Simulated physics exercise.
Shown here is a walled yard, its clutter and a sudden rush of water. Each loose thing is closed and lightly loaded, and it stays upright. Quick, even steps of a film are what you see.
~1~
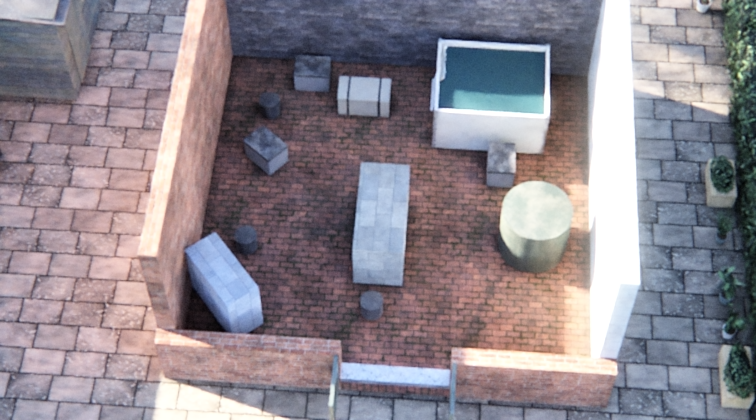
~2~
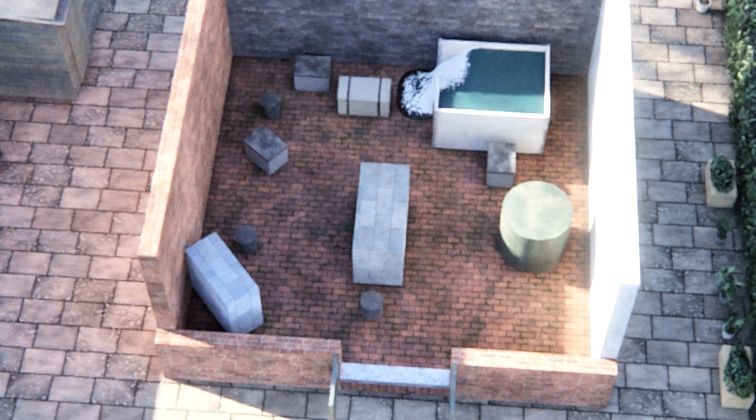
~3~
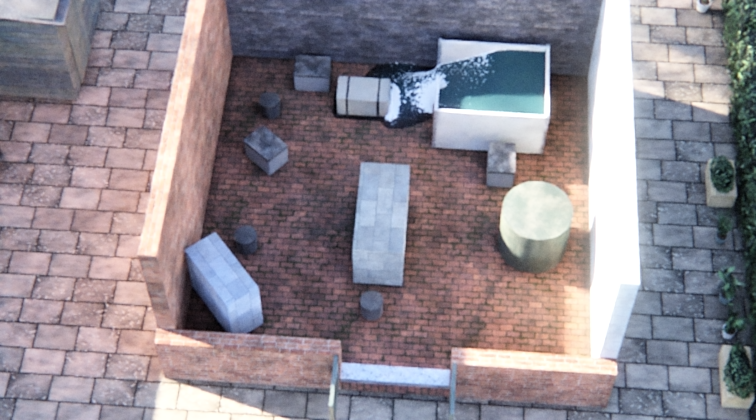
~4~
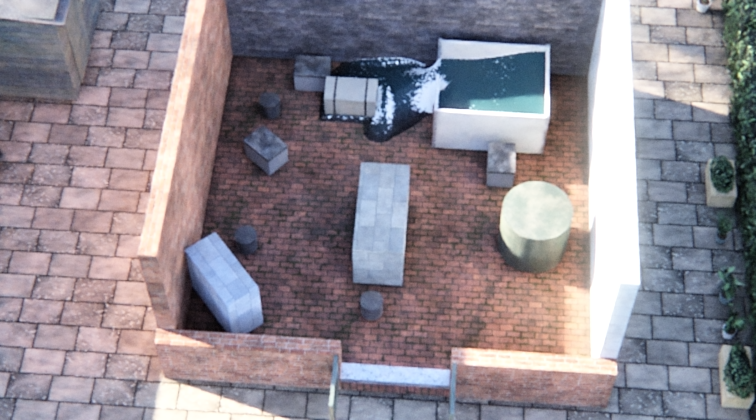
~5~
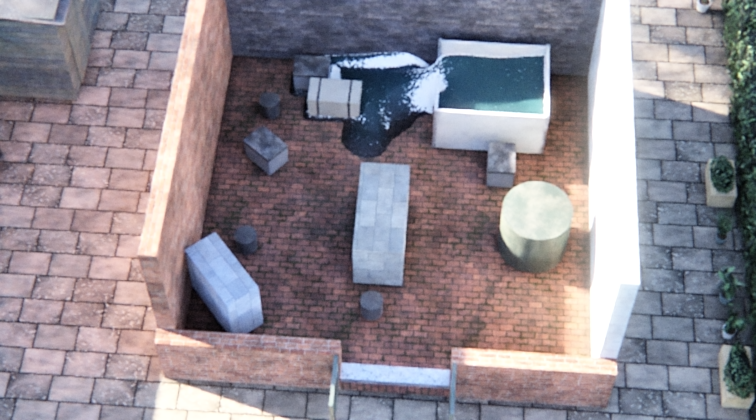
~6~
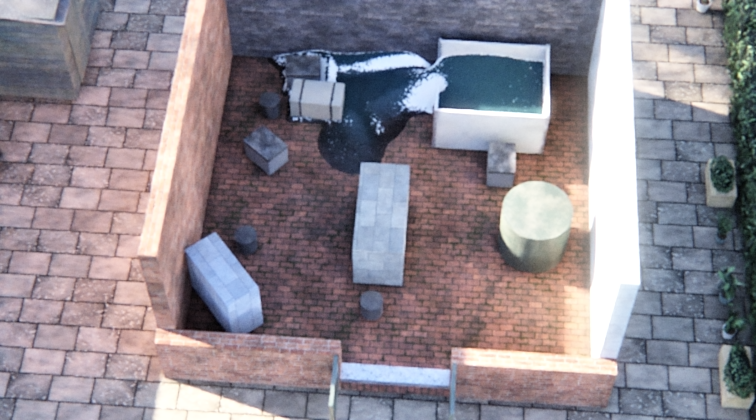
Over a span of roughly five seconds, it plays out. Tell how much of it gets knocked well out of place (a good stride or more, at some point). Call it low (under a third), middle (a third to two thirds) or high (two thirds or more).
High.
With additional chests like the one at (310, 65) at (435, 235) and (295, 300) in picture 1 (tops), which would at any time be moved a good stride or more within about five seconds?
Stays put, displaced.
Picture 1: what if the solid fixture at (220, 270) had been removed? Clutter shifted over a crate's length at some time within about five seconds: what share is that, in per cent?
About 70%.
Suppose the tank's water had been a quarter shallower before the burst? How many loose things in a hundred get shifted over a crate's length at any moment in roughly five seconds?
I'd say close to 70 per cent of the things.
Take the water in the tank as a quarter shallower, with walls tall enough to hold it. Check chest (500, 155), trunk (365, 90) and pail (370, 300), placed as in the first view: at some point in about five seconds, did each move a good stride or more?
Taking them as listed - a shorter distance for the first, the full distance for the second, a shorter distance for the third.
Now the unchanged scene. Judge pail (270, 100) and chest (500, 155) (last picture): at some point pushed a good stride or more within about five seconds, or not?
The first: Reaches it. The second: Doesn't reach it.
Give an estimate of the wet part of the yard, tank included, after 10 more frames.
Reading: About 40 %.
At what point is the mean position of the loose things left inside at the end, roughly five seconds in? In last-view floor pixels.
Centre of the remaining clutter: Around (391, 304).
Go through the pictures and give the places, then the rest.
In the first frame, a trunk at (364, 89), on the bottom; a chest at (312, 66) rests on the ground; 0 of 7 have shifted.
In the second frame, a trunk at (364, 89) rests on the ground; a chest at (312, 66) rests on the ground; 0 of 7 have shifted.
In the third frame, a trunk at (363, 89) rests on the ground; a chest at (312, 66), on the bottom; 0 of 7 have shifted.
In the fourth frame, a trunk at (351, 89) rests on the ground, close to its start; a chest at (312, 66), on the bottom; 1 of 7 have shifted.
In the fifth frame, a trunk at (335, 90) rests on the ground, a stride from its start; a chest at (312, 66) rests on the ground; 1 of 7 have shifted.
In the sixth frame, a trunk at (317, 92), on the bottom, a stride from its start; a chest at (303, 65), on the bottom, close to its start; 2 of 7 have shifted.
A moment on, 2 of 7 are well off their spots; 0 afloat.
Next, 4 of 7 are well off their spots; 2 afloat.
Later, 5 of 7 are well off their spots; 2 afloat.
In the end, 6 of 7 are well off their spots, and 6 have been at some point; 3 afloat.
